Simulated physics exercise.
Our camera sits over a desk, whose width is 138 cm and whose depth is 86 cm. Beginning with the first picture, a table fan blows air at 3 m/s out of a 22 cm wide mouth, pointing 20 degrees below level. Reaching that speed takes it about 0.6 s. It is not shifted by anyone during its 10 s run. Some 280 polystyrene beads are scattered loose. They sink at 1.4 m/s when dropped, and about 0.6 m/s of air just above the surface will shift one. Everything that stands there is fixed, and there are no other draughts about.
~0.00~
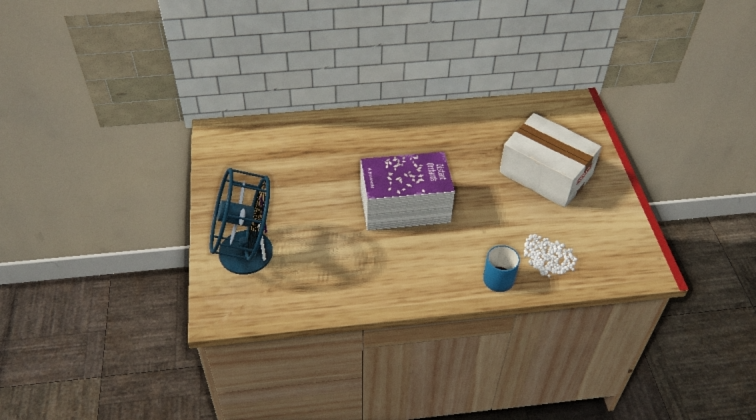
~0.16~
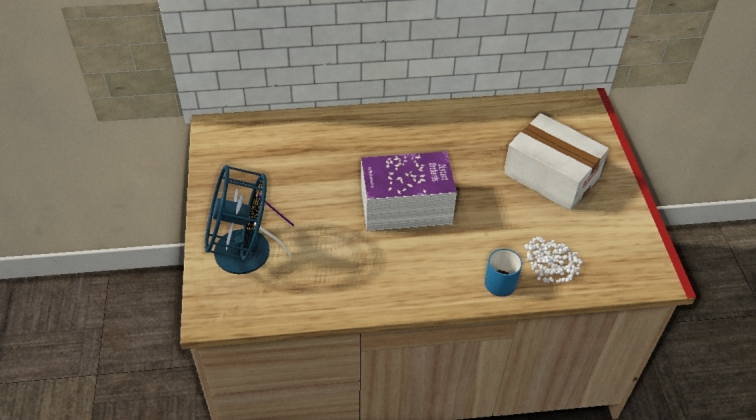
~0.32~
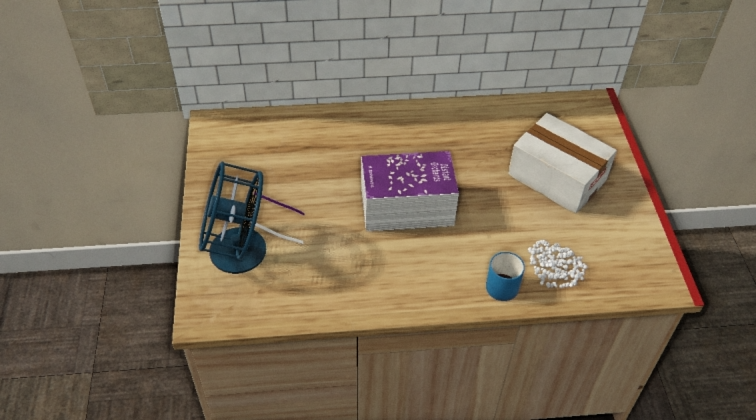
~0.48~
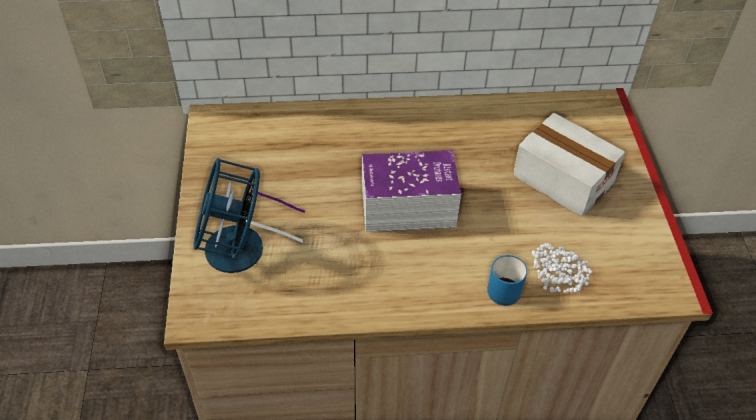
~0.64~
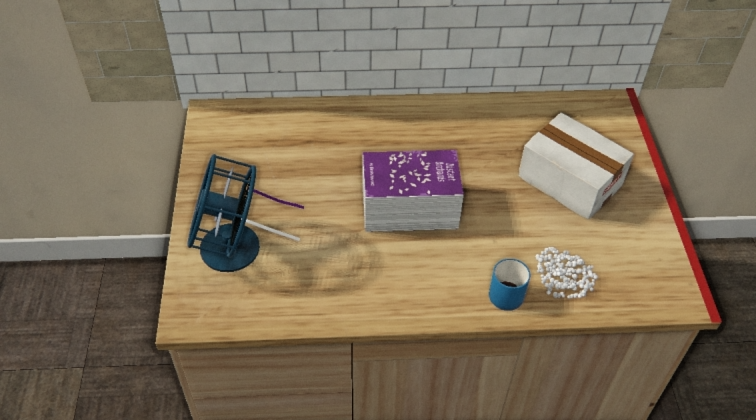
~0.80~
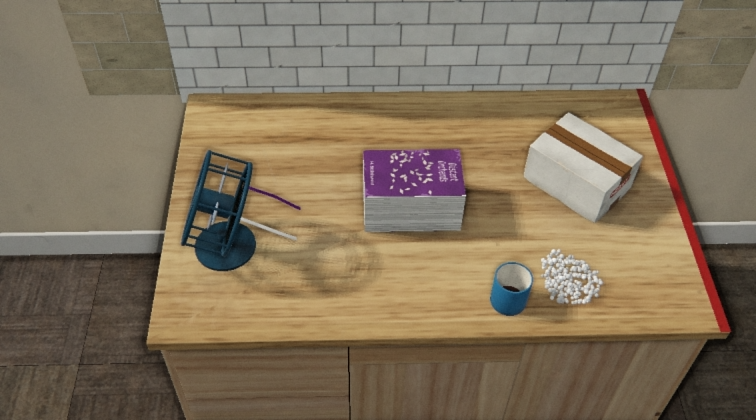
A wooden desk holds a fan, book, box, mug and still white beads as the view shifts slightly.
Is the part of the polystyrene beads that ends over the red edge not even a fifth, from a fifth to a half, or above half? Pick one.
It is above half.
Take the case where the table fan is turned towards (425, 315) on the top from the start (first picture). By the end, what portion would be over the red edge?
Share at the end: About 90 %.
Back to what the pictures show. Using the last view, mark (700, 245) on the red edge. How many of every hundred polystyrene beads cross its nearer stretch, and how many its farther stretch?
Estimate: Nearer ~ 70 %; farther ~ 0 %.
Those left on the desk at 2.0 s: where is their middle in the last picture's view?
Near (591, 303).
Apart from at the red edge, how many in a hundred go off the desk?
The share is about 30 %.
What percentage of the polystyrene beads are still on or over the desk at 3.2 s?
That comes to roughly 30 % remaining.
After 2.0 s, 31 % are over the red edge; the middle of those still in play is near (591, 303); 42 % have settled or left.
After 3.2 s, 48 % are over the red edge; the middle of those still in play is near (572, 295); 61 % have settled or left.
After 5.5 s, 70 % are over the red edge; 93 % have settled or left.
After 10.0 s, at the end, 75 % are over the red edge.
